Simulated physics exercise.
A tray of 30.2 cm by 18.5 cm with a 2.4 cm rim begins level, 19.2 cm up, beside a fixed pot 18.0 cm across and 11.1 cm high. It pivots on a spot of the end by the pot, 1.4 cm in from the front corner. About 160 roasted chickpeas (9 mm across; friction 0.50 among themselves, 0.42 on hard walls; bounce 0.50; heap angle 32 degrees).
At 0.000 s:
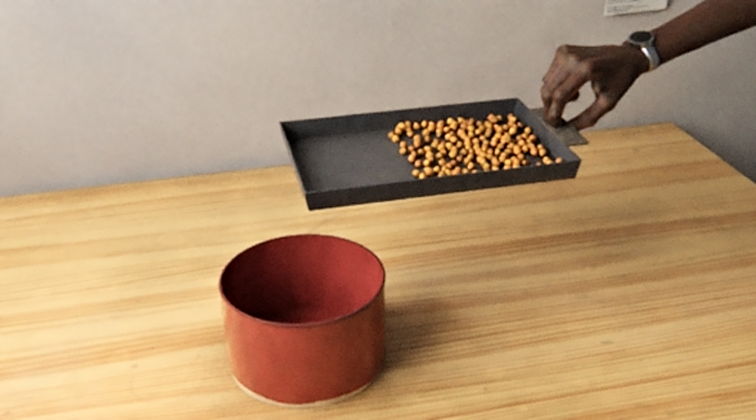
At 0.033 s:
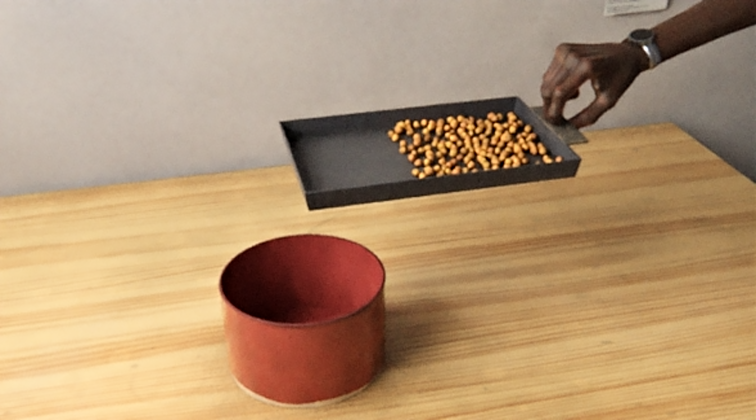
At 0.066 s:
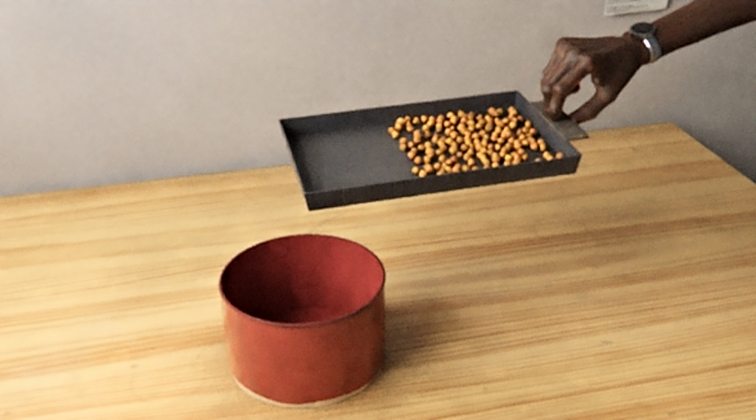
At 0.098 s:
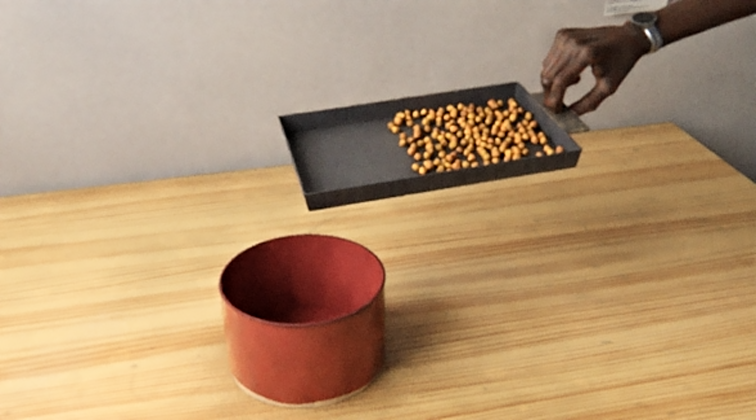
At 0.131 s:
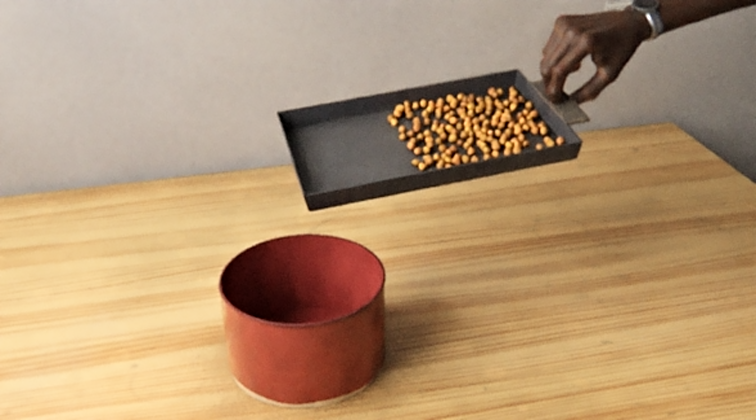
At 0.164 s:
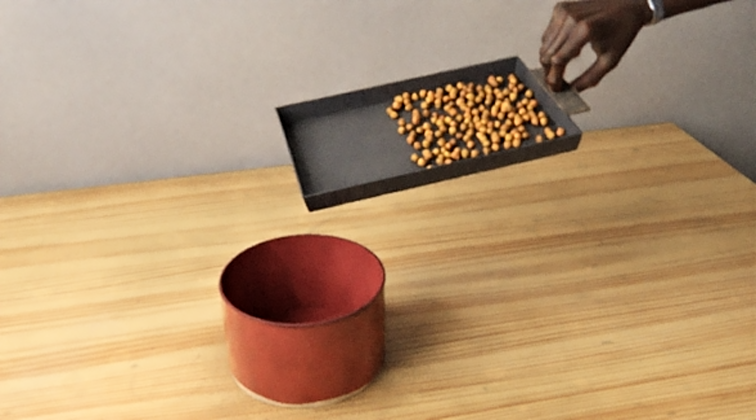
The clip opens on a hand holding a dark, shallow tray of roasted chickpeas level above a wooden table, with a red pot below its left end. The hand then raises the right end slightly, tilting the tray down toward the left, while the chickpeas stay bunched in its right half.
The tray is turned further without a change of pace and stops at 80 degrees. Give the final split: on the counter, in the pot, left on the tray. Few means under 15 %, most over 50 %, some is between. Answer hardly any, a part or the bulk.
On the counter: Hardly any; in the pot: The bulk; left on the tray: A part.
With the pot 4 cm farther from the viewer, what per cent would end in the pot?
In that case some 45 per cent.
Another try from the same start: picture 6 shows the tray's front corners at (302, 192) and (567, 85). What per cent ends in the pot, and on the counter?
Pot 10, counter 70.
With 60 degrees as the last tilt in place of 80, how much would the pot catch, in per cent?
It would be near 30 per cent.
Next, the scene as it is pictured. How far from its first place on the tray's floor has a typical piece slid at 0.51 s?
Some 6 cm.
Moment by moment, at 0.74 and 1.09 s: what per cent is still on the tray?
About 95, 45.
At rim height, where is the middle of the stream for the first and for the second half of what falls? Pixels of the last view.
At about (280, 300), then at (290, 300).
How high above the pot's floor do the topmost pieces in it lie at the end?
Roughly 2.0 cm.
Then, at 0.51 s, tilt 44 degrees; the tray holds 100 %, the pot 0 %.
After 0.74 s, tilt 67 degrees; the tray holds 95 %, the pot 0 %.
After 1.09 s, tilt 80 degrees; the tray holds 45 %, the pot 40 %.
In the end, at 2.1 s, counter 5 %, pot 70 %, tray 25 %.
